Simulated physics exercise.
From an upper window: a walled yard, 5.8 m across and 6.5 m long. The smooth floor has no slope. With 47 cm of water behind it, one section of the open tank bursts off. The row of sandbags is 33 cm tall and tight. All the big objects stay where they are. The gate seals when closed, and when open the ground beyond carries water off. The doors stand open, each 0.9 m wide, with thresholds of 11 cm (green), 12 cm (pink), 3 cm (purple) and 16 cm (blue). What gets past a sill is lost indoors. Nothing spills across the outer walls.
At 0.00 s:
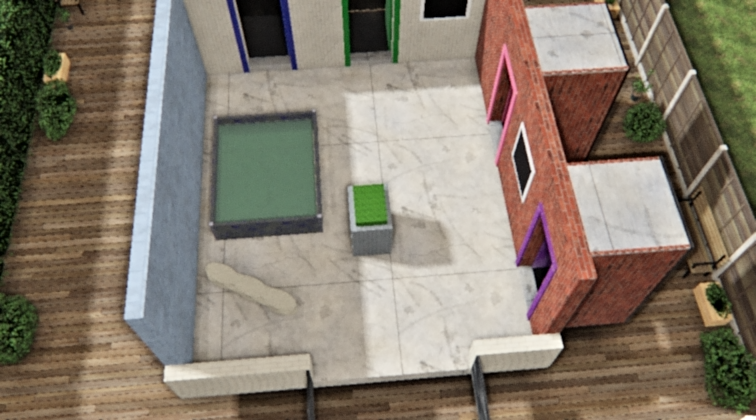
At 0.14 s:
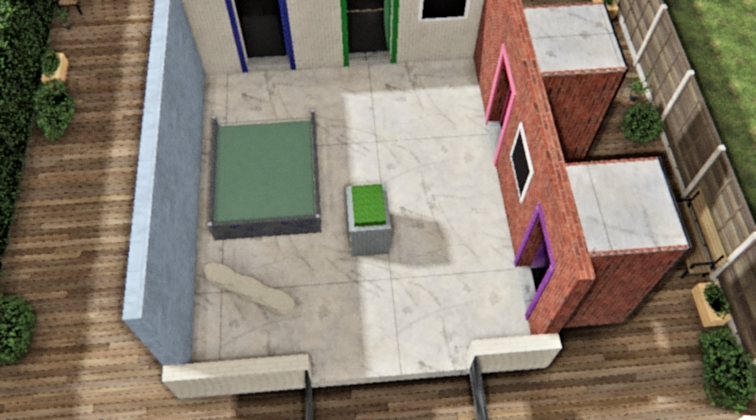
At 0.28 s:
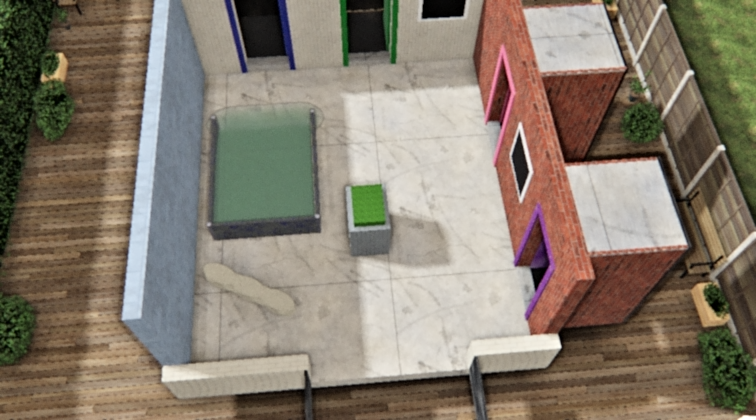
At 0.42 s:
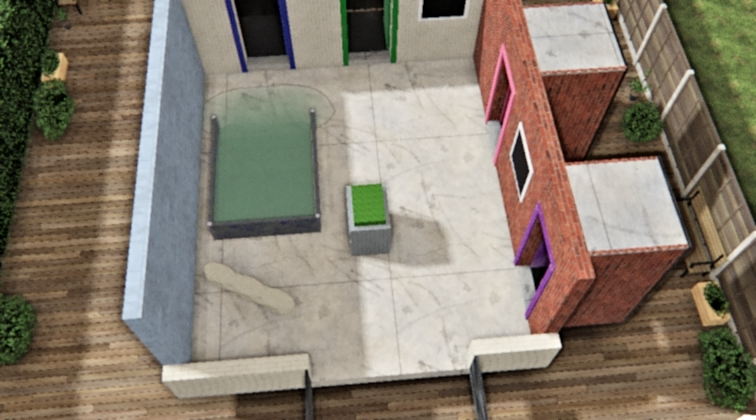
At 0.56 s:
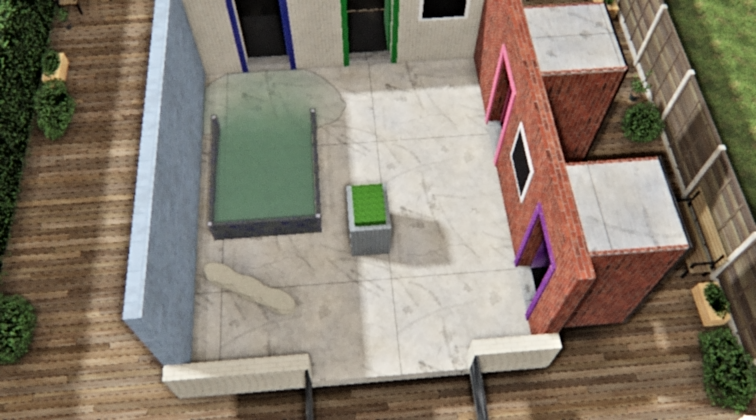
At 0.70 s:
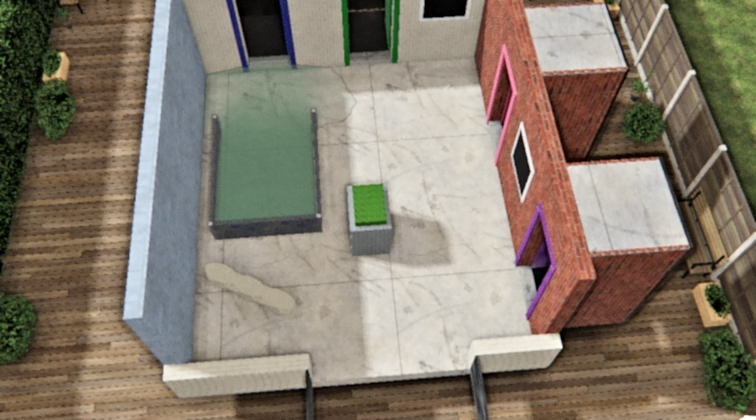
The clip opens on a high view of a walled yard, where still, greenish water fills a dark-rimmed open tank beside a grass-topped block. The tank's far side opens, and water pours out behind it, spreading in a thin, rounded sheet across the pale floor toward the wall with blue and green doorframes.
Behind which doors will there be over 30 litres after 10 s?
Within that time: At the green door it does not reach the limit; at the pink door it stays under the limit; at the purple door it stays under the limit; at the blue door it exceeds the limit.
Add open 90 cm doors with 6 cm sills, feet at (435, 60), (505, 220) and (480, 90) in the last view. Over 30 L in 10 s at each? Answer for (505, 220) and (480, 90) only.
In turn: Below, over.
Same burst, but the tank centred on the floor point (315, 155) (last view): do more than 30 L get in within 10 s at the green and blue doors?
Against that limit: Green over, blue past it.
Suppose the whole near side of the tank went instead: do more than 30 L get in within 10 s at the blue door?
Against that limit: Blue not over.
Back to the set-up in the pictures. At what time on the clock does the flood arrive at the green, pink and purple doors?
Green 1.2 s, pink 3.4 s, purple 5.0 s.
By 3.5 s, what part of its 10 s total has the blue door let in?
Some 95 per cent by then.
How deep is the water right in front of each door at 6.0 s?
In cm: Green 7, pink 11, purple 3, blue 9.
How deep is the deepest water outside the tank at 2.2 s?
Roughly 34 cm.
After 1.4 s water covers 15 % of the floor and is deepest (34 cm) near (207, 76); green door 6 cm at the sill, 0 L in, pink door not reached, purple door not reached, blue door 32 cm at the sill, 40 L in.
After 2.2 s water covers 20 % of the floor and is deepest (34 cm) near (267, 72); green door 11 cm at the sill, 0 L in, pink door not reached, purple door not reached, blue door 34 cm at the sill, 110 L in.
After 3.5 s water covers 35 % of the floor and is deepest (22 cm) near (207, 76); green door 11 cm at the sill, 1 L in, pink door 5 cm at the sill, 0 L in, purple door not reached, blue door 22 cm at the sill, 191 L in.
After 6.0 s water covers 60 % of the floor and is deepest (14 cm) near (464, 86); green door 7 cm at the sill, 2 L in, pink door 11 cm at the sill, 0 L in, purple door 3 cm at the sill, 0 L in, blue door 9 cm at the sill, 203 L in.
After 10.0 s water covers 90 % of the floor and is deepest (13 cm) near (207, 76); green door 7 cm at the sill, 2 L in, pink door 5 cm at the sill, 0 L in, purple door 5 cm at the sill, 4 L in, blue door 10 cm at the sill, 203 L in.
